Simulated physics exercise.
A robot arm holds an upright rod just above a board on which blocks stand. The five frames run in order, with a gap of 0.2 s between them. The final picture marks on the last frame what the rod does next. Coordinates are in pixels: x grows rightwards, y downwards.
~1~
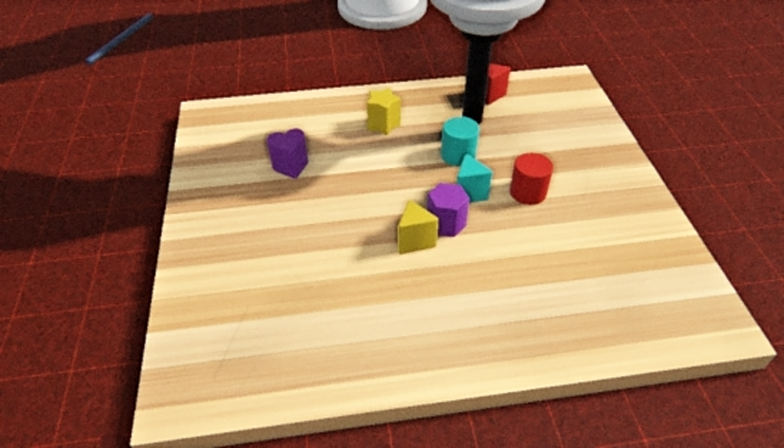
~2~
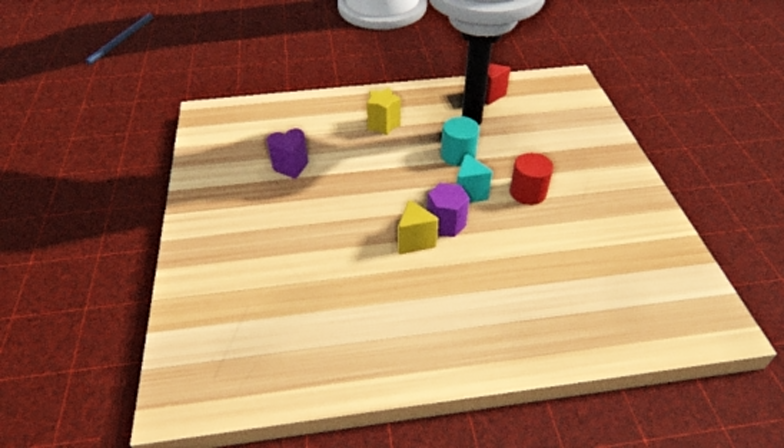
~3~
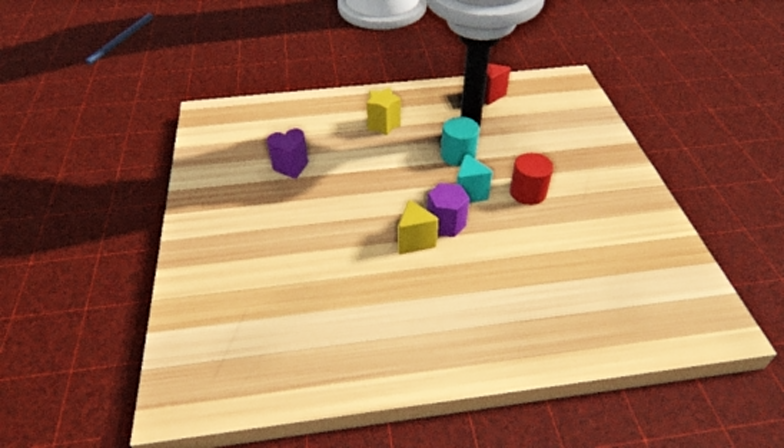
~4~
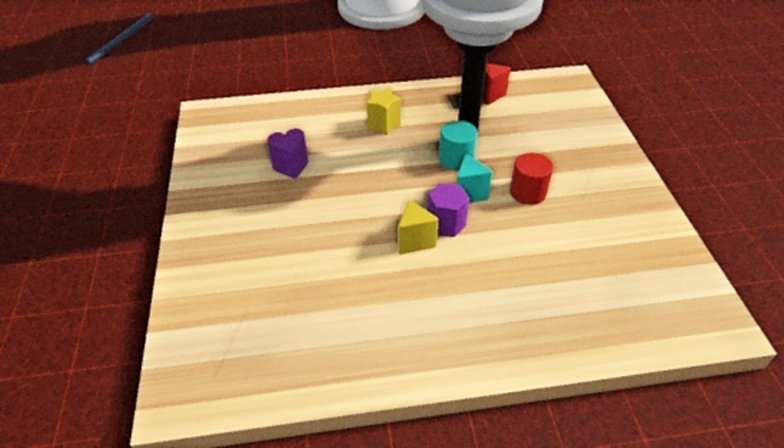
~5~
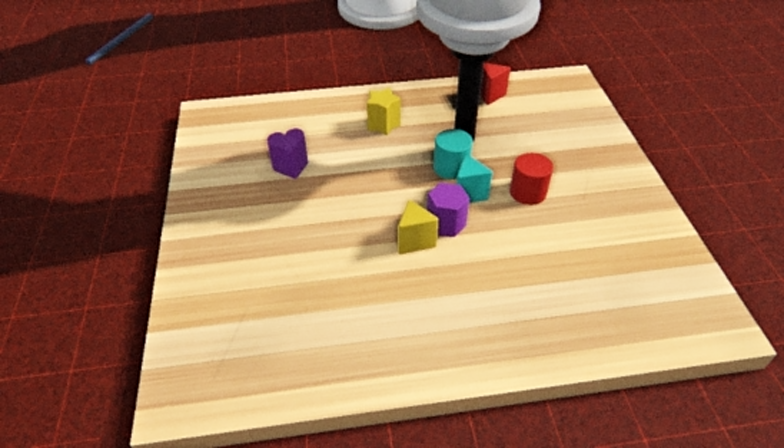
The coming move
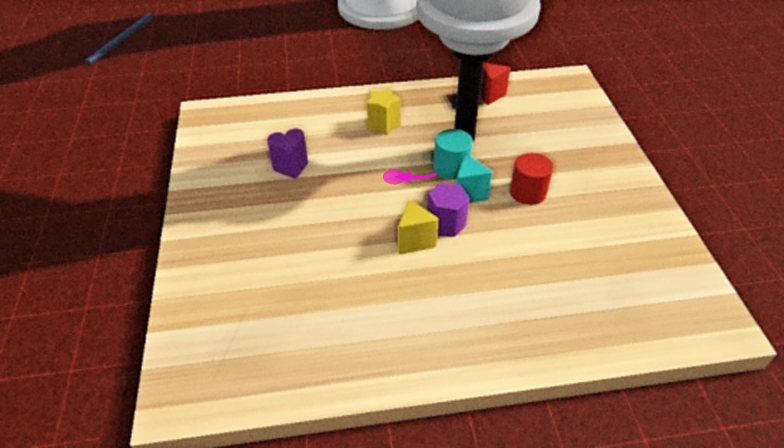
A robot arm's black rod stayed nearly still behind the turquoise round block, then nudged it slightly toward the viewer and a little left, beside the turquoise three-sided block, while the other blocks stayed put.
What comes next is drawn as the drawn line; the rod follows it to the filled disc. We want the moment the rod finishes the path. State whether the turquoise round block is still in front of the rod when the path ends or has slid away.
It is gone from the front.
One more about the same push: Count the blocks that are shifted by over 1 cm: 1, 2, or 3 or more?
Shifted over 1 cm: One.
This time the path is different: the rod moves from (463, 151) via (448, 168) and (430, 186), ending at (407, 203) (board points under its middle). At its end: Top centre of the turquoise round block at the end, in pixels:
The spot you're after is about (407, 198) in the image.
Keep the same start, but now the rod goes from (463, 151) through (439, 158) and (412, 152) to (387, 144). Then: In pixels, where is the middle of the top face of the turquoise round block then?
It should be at (442, 150) by then.
Drawn move, from (463, 151) through (448, 166) and (424, 177) to (394, 177).
On the path given first. Halfway along, rod at (439, 162); turquoise round block at (435, 165).
At the end, rod at (394, 165); turquoise round block at (430, 169); turquoise three-sided block still.
